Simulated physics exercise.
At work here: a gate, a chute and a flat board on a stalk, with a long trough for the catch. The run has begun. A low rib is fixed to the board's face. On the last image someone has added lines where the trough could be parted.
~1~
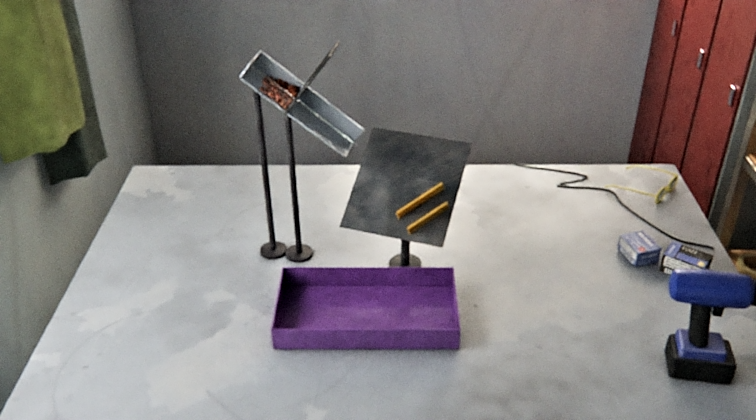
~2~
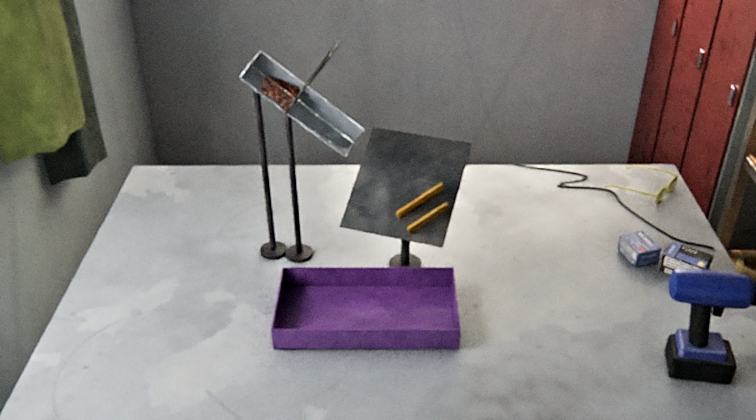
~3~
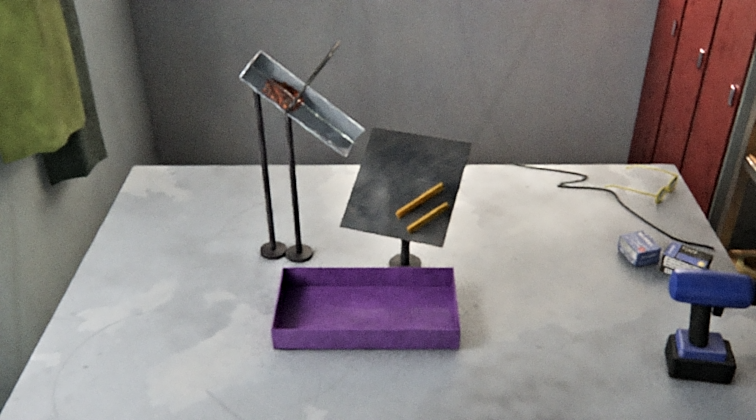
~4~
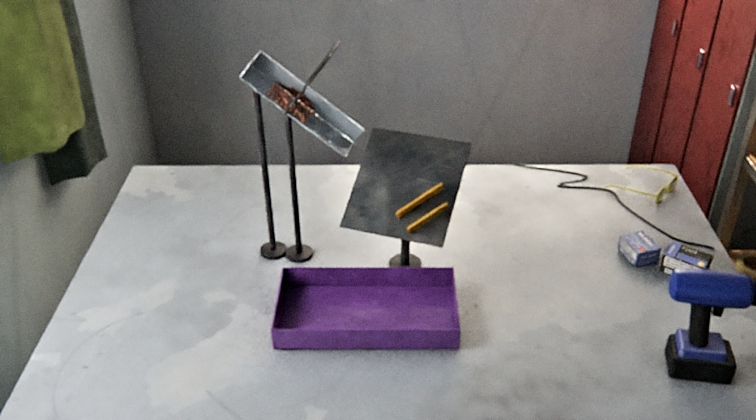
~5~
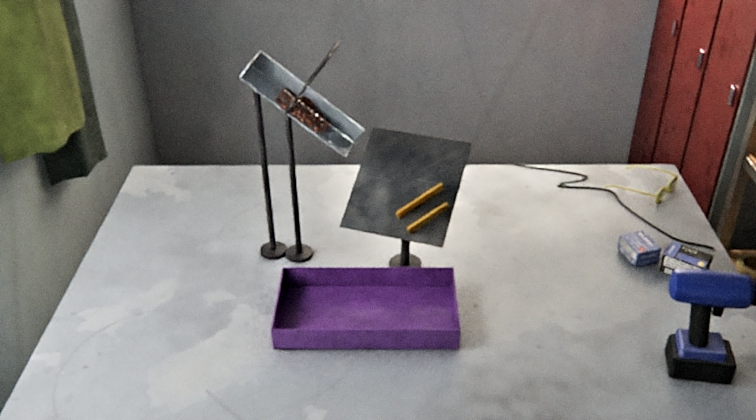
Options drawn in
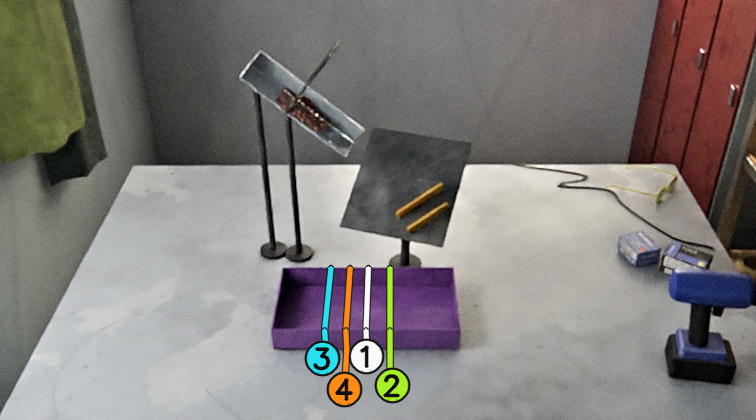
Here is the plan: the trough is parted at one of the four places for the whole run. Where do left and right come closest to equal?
Use line 1.
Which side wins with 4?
Right.
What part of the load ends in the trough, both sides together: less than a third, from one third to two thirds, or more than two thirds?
More than two thirds.
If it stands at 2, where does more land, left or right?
Left.
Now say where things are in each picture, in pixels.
In the first frame, load behind the gate (283, 92), clay pellets; lip of the chute (350, 150), sloping fairly steeply.
In the second frame, middle of the board (406, 184), tilted fairly steeply; middle of its low edge (390, 236); of its high edge (421, 135).
In the third frame, front corners of the trough (272, 329) and (460, 329), empty; front of the load (302, 102).
In the fourth frame, middle of the load (291, 101); its front (313, 112), roughly a quarter of the way to the lip; rib from (447, 202) to (407, 229); rib from (442, 183) to (396, 213).
In the fifth frame, middle of the load (302, 107); its front (329, 125), roughly half of the way to the lip.
On the marked copy, line 1 crosses the front rim at (366, 329); line 2 crosses the front rim at (390, 329); line 3 crosses the front rim at (324, 329); line 4 crosses the front rim at (345, 329).
Choosing 1, of what is caught, roughly a third on the left of the divider, roughly two thirds on the right.
Choosing 2, of what is caught, the larger part on the left of the divider, about a tenth on the right.
Choosing 3, of what is caught, not one piece on the left of the divider, every piece on the right.
Choosing 4, of what is caught, about a tenth on the left of the divider, almost all on the right.
